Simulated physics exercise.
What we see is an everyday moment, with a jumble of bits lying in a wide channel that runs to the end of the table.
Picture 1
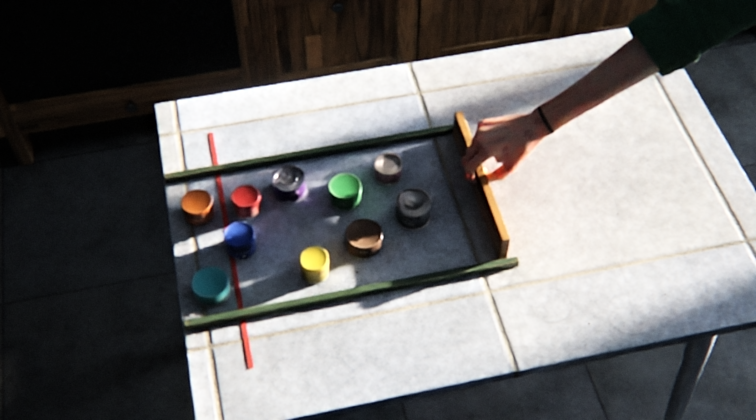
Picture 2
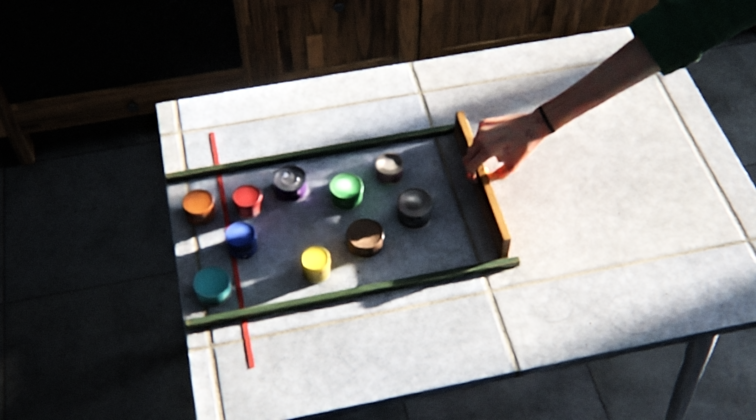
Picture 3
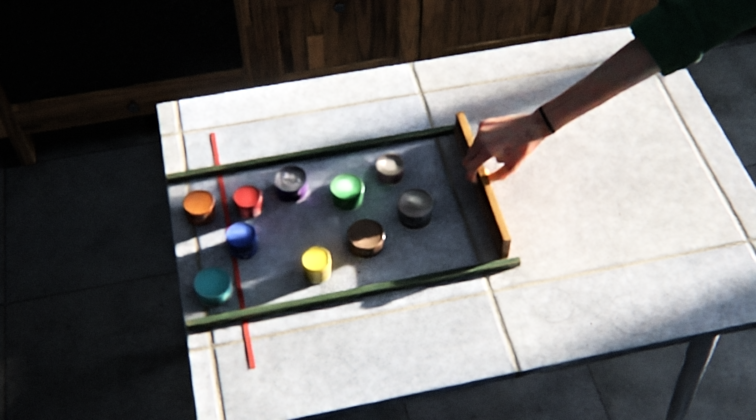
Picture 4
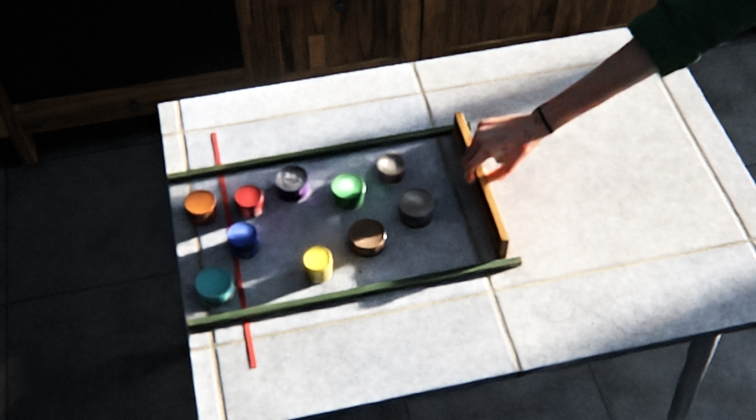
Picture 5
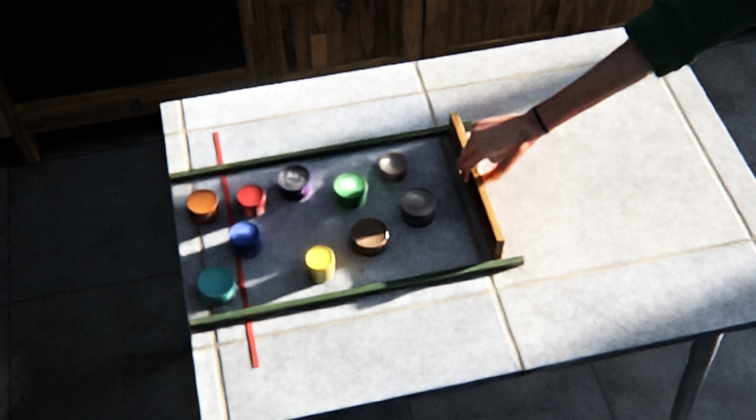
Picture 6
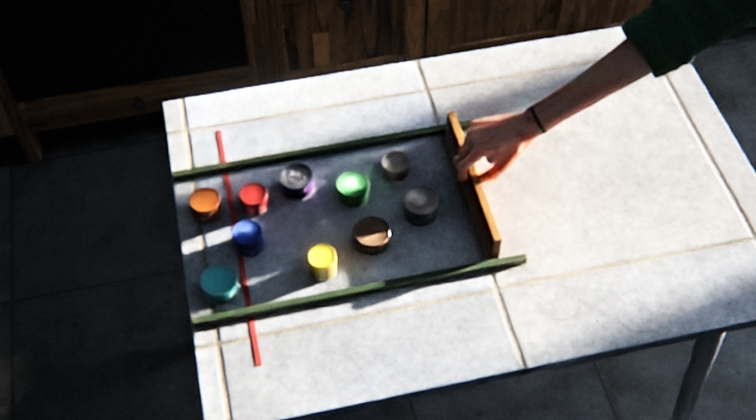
A hand holding a wooden board shifts it slightly left beside ten small colourful pots.
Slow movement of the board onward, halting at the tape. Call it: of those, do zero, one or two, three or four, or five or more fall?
One or two fall.
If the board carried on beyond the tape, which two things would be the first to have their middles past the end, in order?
The orange tub first, then the blue tub.
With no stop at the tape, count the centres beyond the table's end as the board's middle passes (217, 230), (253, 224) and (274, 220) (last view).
Respectively 5, 1 and 0.
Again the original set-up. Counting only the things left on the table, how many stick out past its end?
4, I think.
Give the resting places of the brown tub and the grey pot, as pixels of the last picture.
The one named first is at (224, 271), the next at (219, 239).
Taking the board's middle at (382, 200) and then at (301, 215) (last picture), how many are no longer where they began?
Tally: First 4; then 7.
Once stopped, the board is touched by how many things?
The number is 5.
A little later, none off yet; orange tub at rest near (206, 205); turquoise tin at rest near (219, 284); blue tub at rest near (248, 239).
When it is over, the number that fall off is one or two; down, orange tub.
